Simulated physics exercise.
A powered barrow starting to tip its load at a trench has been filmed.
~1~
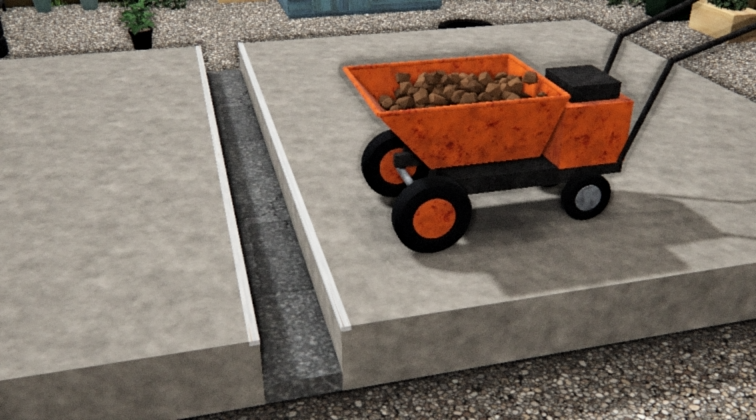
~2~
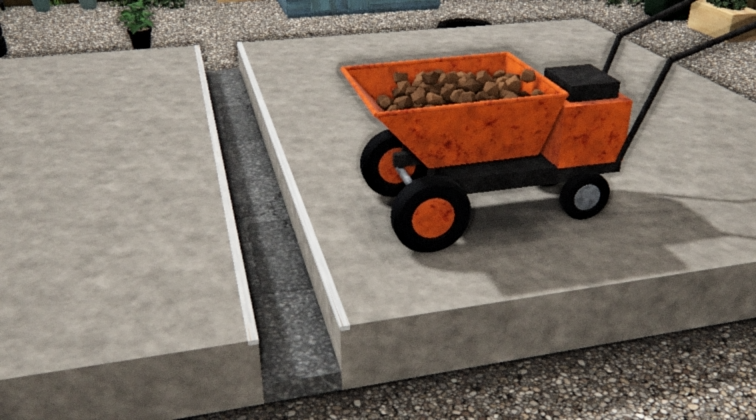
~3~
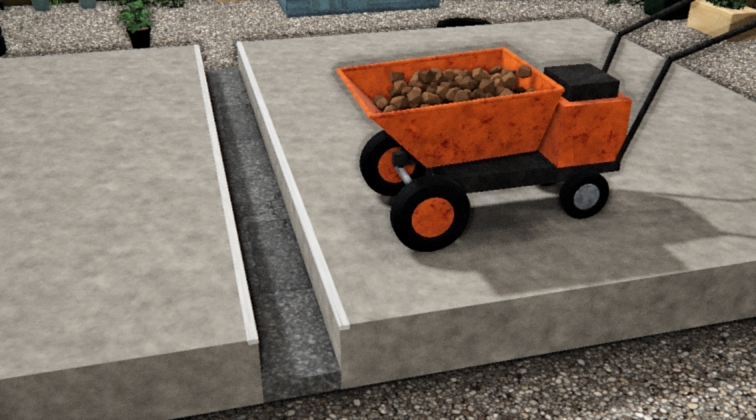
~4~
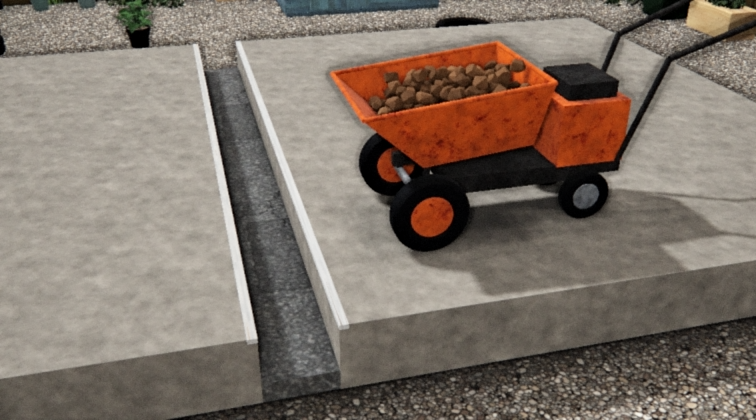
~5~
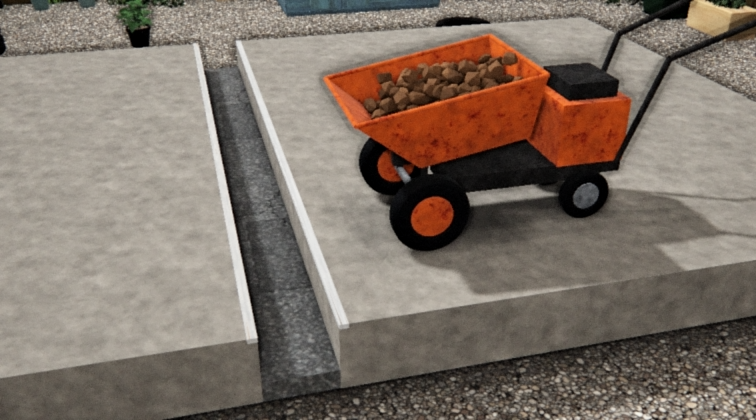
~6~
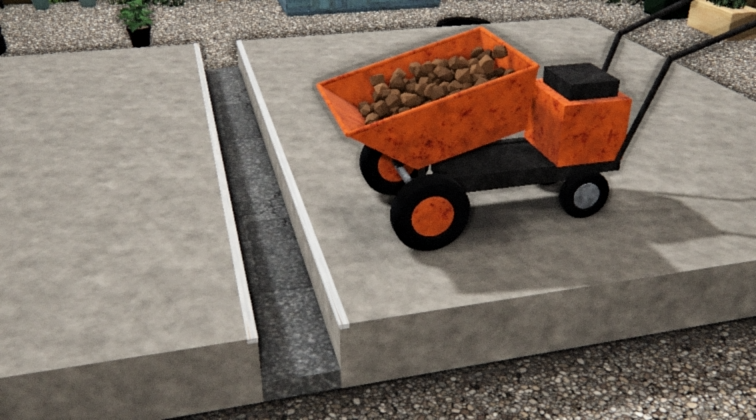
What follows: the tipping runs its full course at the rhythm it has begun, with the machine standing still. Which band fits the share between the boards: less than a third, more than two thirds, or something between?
Beyond two thirds.
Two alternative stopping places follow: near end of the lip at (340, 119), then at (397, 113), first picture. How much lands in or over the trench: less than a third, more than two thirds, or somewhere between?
At the first place the answer is the middle third, and at the second it is beyond two thirds.
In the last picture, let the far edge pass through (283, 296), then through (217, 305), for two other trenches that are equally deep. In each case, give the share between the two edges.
Lab note: Try one 40 per cent, try two 100 per cent.
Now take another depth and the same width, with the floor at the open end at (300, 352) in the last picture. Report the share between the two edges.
It comes out near 60 percent.
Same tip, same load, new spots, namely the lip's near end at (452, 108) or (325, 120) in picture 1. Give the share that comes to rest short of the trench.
You'd get 30 in a hundred the first time and 0 in a hundred the second.
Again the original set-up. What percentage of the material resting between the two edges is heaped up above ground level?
5 per cent or thereabouts.
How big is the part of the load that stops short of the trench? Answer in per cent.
I'd put it at some 0 per cent of the load.
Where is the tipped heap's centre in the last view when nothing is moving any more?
Roughly at pixel (272, 260).
Shortly afterwards, skip tipped steeply; the whole lot in the skip.
Next, skip tipped right over; the bulk in the skip; near a quarter in or heaped over the trench; only a few falling.
Some moments later, skip tipped right over; a little in the skip; the bulk in or heaped over the trench; a little beyond it.
In the end, skip tipped right over; a little in the skip; the bulk in or heaped over the trench; a little beyond it.
